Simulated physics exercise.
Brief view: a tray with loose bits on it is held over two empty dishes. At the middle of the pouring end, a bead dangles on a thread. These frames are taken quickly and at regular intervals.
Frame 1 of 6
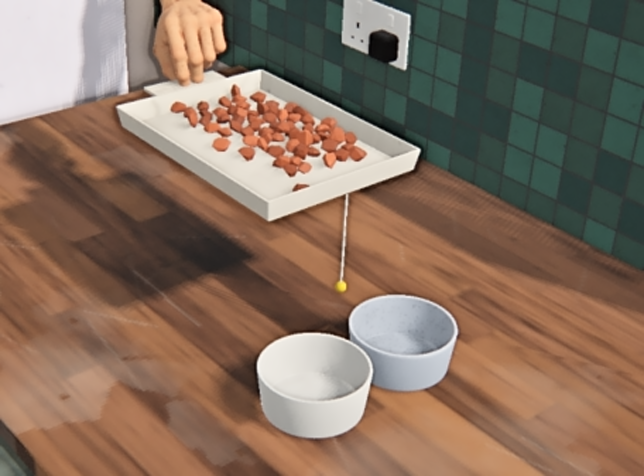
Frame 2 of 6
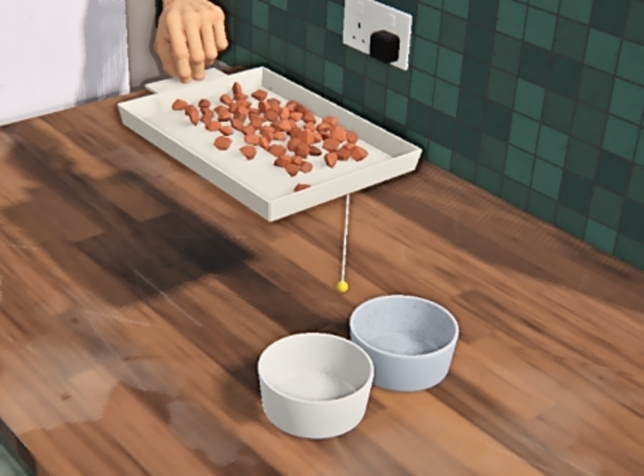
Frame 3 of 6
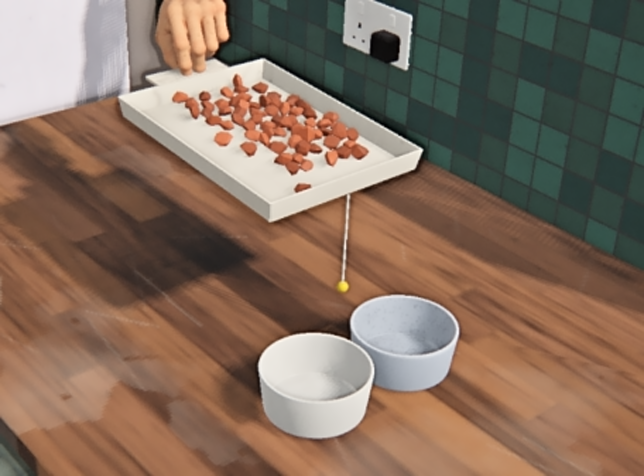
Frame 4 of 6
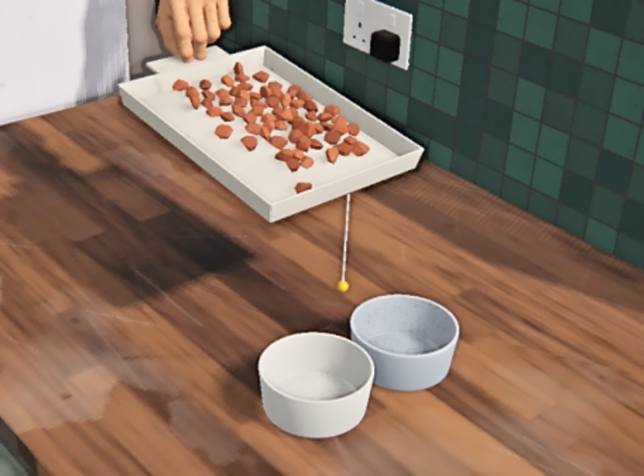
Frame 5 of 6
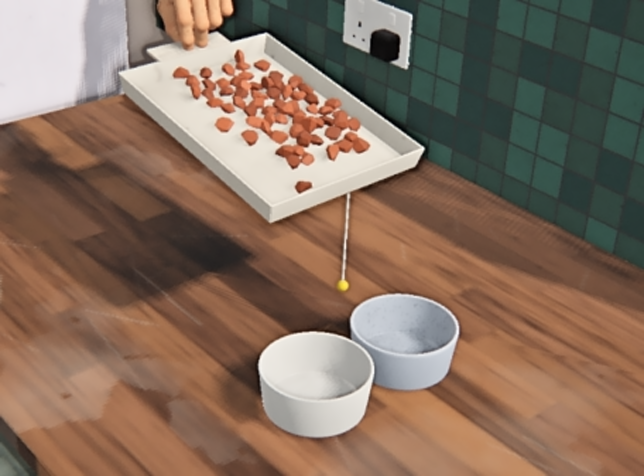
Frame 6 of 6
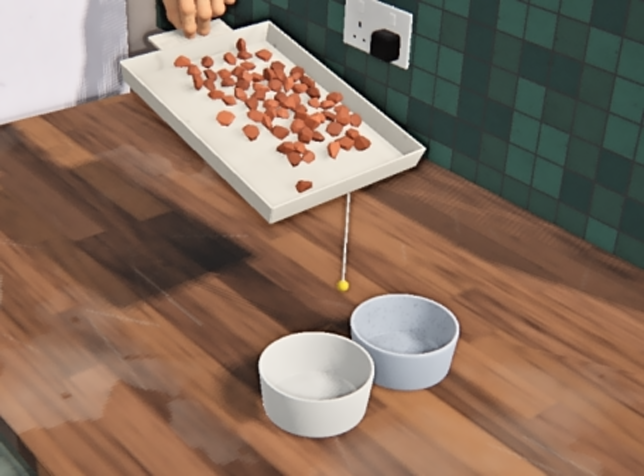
A pale, shallow tray scattered with reddish-brown chunks is held by a hand at its far edge above a wooden worktop, seen from above at an angle, with green tiles and a socket behind. Below its near edge, a yellow bead hangs on a thread beside two empty dishes, white left and blue-grey right. The hand slowly raises the far edge, tilting the tray slightly, while the camera stays still.
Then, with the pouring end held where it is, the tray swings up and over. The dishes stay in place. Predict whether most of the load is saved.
Most of it is saved.
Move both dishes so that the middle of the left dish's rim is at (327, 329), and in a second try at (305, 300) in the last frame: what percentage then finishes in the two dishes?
Roughly 70% first, roughly 0% second.
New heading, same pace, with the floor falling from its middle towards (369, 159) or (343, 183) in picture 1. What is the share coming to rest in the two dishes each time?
0 %, give or take, and then 60 %.
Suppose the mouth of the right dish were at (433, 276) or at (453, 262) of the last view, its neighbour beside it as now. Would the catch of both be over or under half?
Shy of half, then shy of half.
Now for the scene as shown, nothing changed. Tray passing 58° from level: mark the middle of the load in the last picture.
Somewhere around pixel (332, 166) in the last picture.
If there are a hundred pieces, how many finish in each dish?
About: Left dish 50, right dish 40 per cent.
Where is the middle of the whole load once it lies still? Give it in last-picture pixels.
Near (345, 384).
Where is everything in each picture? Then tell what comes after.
In the first frame, corners of the pouring end near (269, 199) and (414, 149), level; middle of the load near (267, 132), bits of crushed brick; left dish near (351, 412); right dish near (439, 366); bead on its thread near (341, 287).
In the second frame, corners of the pouring end near (271, 200) and (416, 149), level; middle of the load near (268, 131).
In the third frame, corners of the pouring end near (272, 201) and (417, 149), tipped barely, lowest at the left corner; middle of the load near (269, 126).
In the fourth frame, corners of the pouring end near (272, 202) and (418, 148), tipped a little, lowest at the left corner; middle of the load near (270, 119).
In the fifth frame, corners of the pouring end near (273, 203) and (418, 148), tipped a little, lowest at the left corner; middle of the load near (270, 111).
In the sixth frame, corners of the pouring end near (274, 205) and (420, 148), tipped a little, lowest at the left corner; middle of the load near (272, 105); left dish near (353, 411); right dish near (441, 365).
Shortly afterwards, tray tipped steeply; all but a few on the tray; a little in the air.
Next, tray tipped right over; near two thirds on the tray; near a quarter in the left dish; a little in the right dish; only a few outside both; a little in the air.
Some moments later, tray tipped past a quarter turn; near half in the left dish; near a third in the right dish; a little outside both.
In the end, tray tipped past a quarter turn; near half in the left dish; near a third in the right dish; a little outside both.
